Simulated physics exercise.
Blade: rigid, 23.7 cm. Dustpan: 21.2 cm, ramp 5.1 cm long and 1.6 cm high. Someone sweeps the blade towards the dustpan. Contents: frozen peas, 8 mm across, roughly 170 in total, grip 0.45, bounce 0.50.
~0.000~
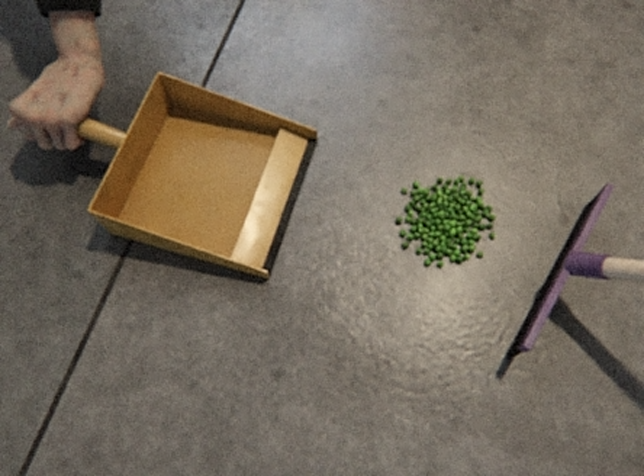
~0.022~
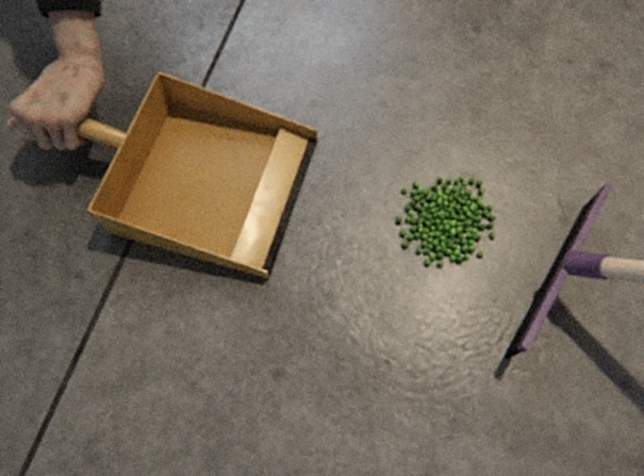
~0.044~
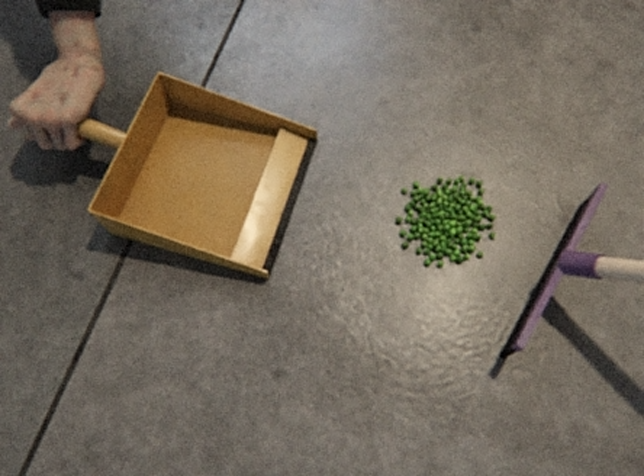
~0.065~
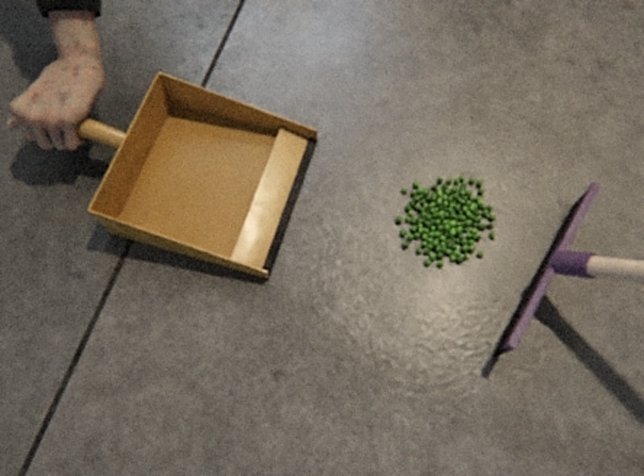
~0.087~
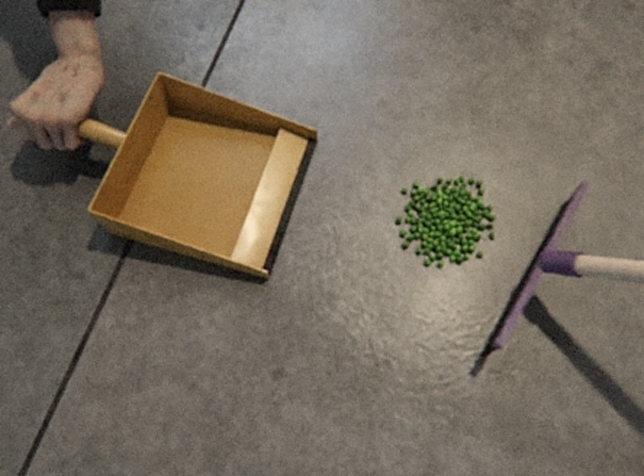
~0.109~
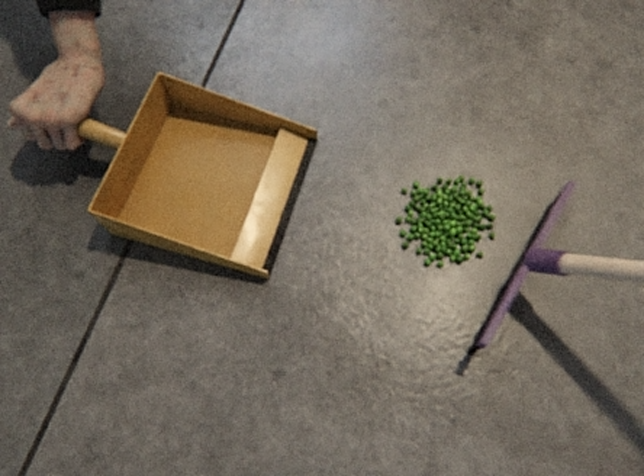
On a grey floor, a purple blade slides left toward green peas while a hand holds a dustpan still.
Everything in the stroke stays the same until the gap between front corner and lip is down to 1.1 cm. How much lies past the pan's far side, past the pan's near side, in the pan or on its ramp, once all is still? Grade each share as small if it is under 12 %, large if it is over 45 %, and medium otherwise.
Past the pan's far side: Medium; past the pan's near side: Small; in the pan or on its ramp: Small.
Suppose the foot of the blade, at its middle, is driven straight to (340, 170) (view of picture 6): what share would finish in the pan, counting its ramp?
Close to 15 in a hundred.
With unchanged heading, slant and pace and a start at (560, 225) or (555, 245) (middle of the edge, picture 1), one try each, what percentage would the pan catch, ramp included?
Estimates: 10 percent and 10 percent.
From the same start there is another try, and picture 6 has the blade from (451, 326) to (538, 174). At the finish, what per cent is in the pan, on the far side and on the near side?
The pan gets 30, the far side 35 and the near side 0.
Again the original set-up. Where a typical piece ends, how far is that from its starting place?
Roughly 18 centimetres.
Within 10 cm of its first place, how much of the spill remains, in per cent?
Roughly 15 per cent.
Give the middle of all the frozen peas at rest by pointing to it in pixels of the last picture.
Estimated resting centre: Around (321, 164).
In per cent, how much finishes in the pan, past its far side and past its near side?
Far side 30, near side 0, pan 5.
After 0.28 s, middle of the blade 16 cm from the lip; 0 % over the lip, far side 5 %, near side 0 %.
After 0.39 s, middle of the blade 8 cm from the lip; 0 % over the lip, far side 20 %, near side 0 %.
After 0.64 s, middle of the blade 5 cm from the lip; 10 % over the lip, far side 30 %, near side 0 %.
At rest (1.3 s), far side 30 %, near side 0 %, pan 5 %, in front of the lip or behind the blade 60 %.
